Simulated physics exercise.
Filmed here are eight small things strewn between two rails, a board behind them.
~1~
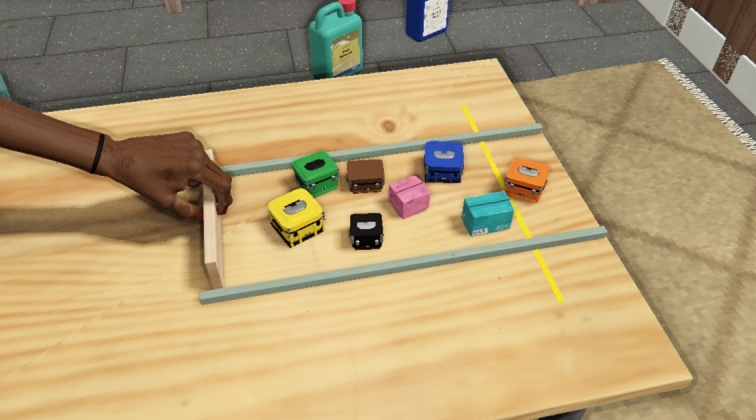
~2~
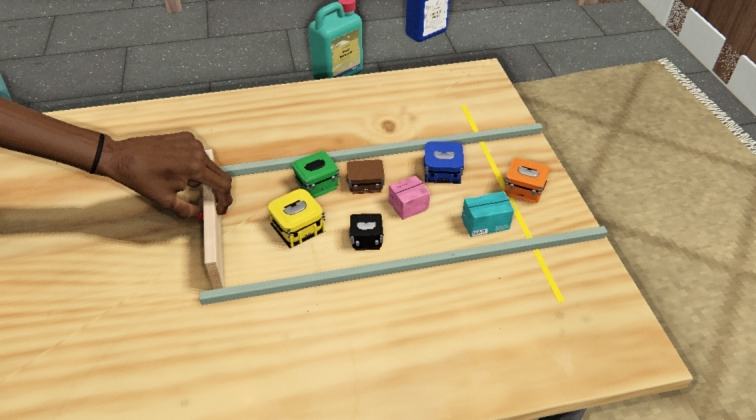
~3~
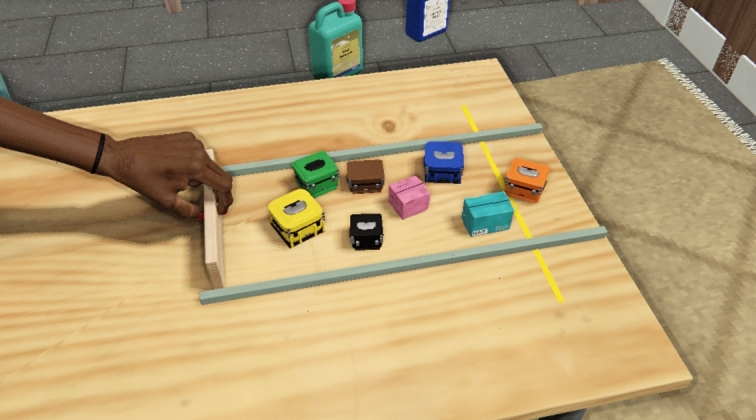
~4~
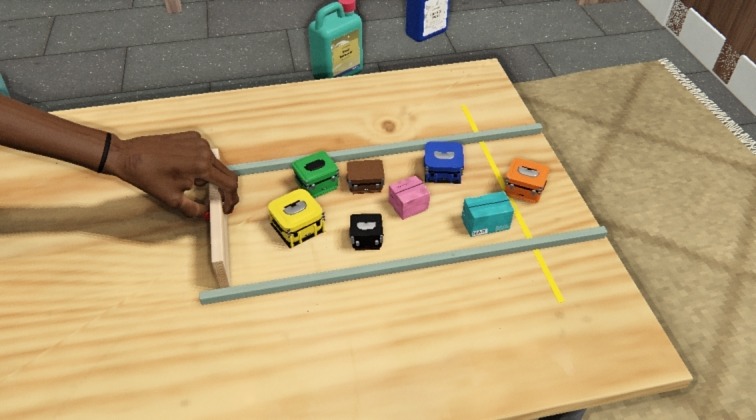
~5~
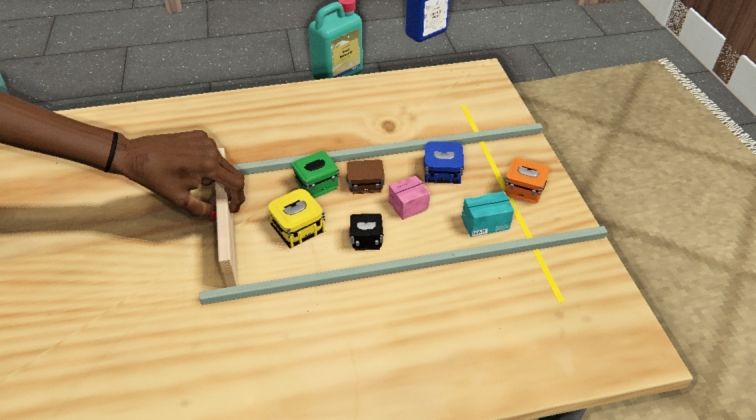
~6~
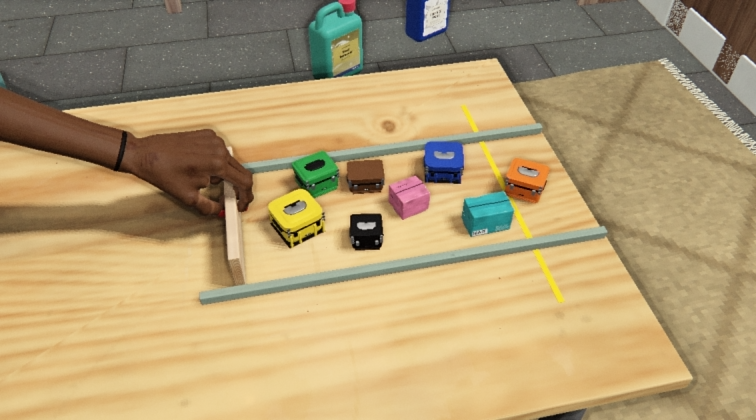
On a wooden tabletop, eight small coloured cases and boxes sit still between two rails near a yellow line, while a hand at the left holds a board upright, at first motionless, then slides it slightly right towards them.
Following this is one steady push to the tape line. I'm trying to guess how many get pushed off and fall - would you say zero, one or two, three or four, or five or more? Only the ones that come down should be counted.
I would say one or two.
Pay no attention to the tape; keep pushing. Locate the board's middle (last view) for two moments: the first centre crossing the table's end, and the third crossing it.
(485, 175) and (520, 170).
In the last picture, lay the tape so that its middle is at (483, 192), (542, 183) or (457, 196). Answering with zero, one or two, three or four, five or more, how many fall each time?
In order: No fall at all, at least five, no fall at all.
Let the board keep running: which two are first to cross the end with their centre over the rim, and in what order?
In order, first the blue case, then the orange case.
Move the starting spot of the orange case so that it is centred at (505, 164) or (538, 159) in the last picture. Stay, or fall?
Per position - not saved; not saved.
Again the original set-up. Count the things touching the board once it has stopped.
The count in contact is 3.
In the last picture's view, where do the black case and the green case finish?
First (541, 223), then (509, 151).
Early on, none off yet; orange case at rest near (526, 181); turquoise box at rest near (487, 214); blue case at rest near (443, 163).
Finally, the number that fall off is one or two; lost, blue case and orange case.
